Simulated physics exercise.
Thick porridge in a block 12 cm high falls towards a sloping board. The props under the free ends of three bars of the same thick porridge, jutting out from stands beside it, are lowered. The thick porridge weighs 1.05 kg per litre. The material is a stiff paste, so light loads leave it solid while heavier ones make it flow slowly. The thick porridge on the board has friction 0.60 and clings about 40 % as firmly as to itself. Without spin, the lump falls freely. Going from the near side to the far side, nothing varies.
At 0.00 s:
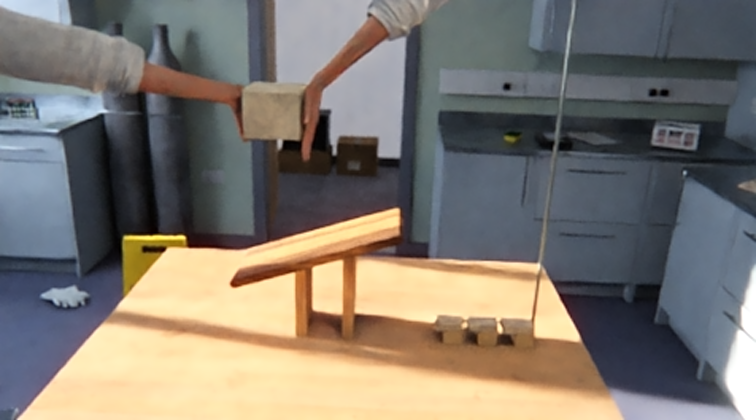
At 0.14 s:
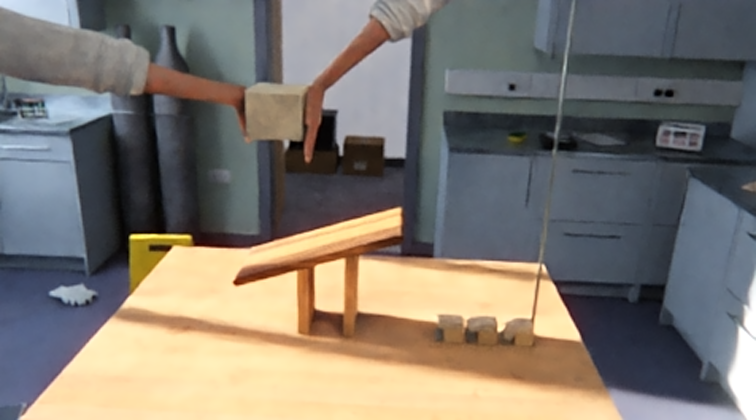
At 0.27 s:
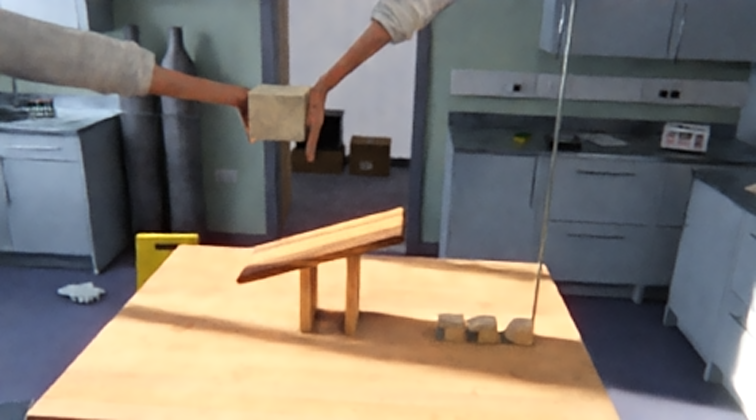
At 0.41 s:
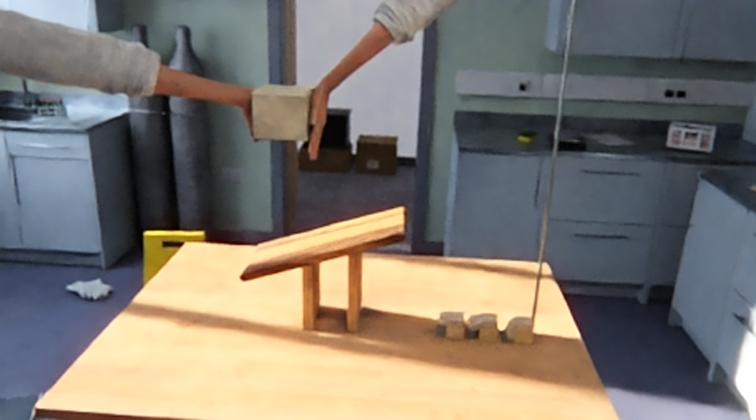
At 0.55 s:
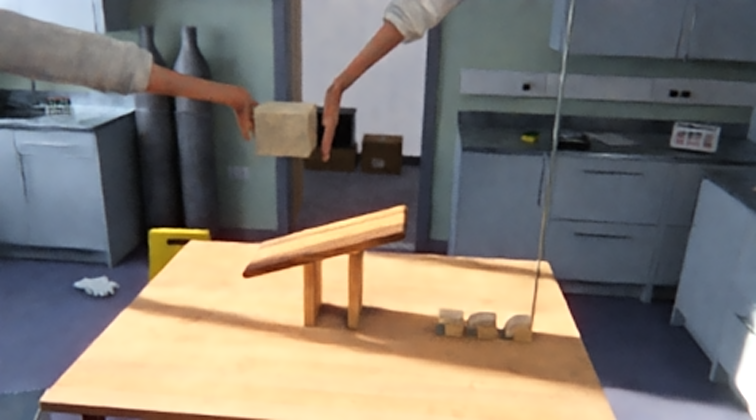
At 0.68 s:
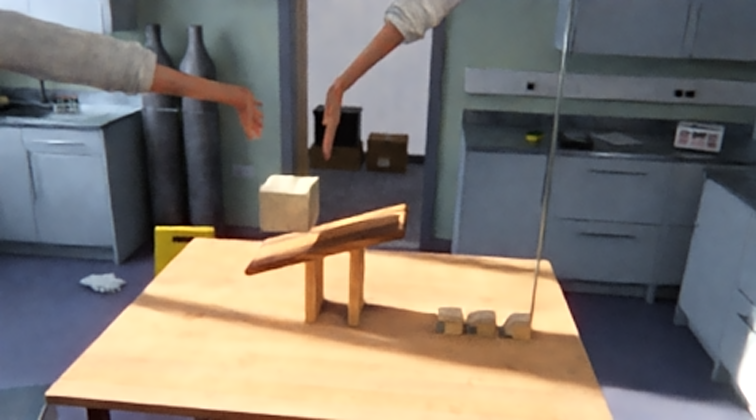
Pale block held between two hands above a sloping wooden board, three small bars beside it sagging, hands parting, block dropping.
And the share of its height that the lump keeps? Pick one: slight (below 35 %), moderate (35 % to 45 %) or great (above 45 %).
Moderate.
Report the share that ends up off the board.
I'd say close to 35 percent finishes off the board.
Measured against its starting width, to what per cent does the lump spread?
About 180 per cent.
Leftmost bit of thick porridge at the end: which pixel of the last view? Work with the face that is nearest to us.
About (240, 261).
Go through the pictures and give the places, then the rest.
In the first picture, top of the thick porridge at (262, 92); bar tips down by 0, 0, 0 (left to right).
In the second picture, top of the thick porridge at (265, 93); bar tips down by 2 mm, 1.2 cm, 3.0 cm (left to right).
In the third picture, top of the thick porridge at (268, 95); bar tips down by 2 mm, 1.4 cm, 3.6 cm (left to right).
In the fourth picture, top of the thick porridge at (271, 95); bar tips down by 3 mm, 1.5 cm, 3.6 cm (left to right).
In the fifth picture, top of the thick porridge at (273, 112); bar tips down by 3 mm, 1.6 cm, 3.6 cm (left to right).
In the sixth picture, top of the thick porridge at (277, 192); bar tips down by 4 mm, 1.7 cm, 3.6 cm (left to right).
After 0.80 s, it stands 42 % of its first height and none has gone off the board.
After 0.93 s, it stands 40 % of its first height and 25 % has gone off the board.
After 1.06 s, it stands 40 % of its first height and 34 % has gone off the board.
After 1.20 s, it stands 40 % of its first height and 34 % has gone off the board.
After 1.30 s, at the end, it stands 40 % of its first height and 34 % has gone off the board.
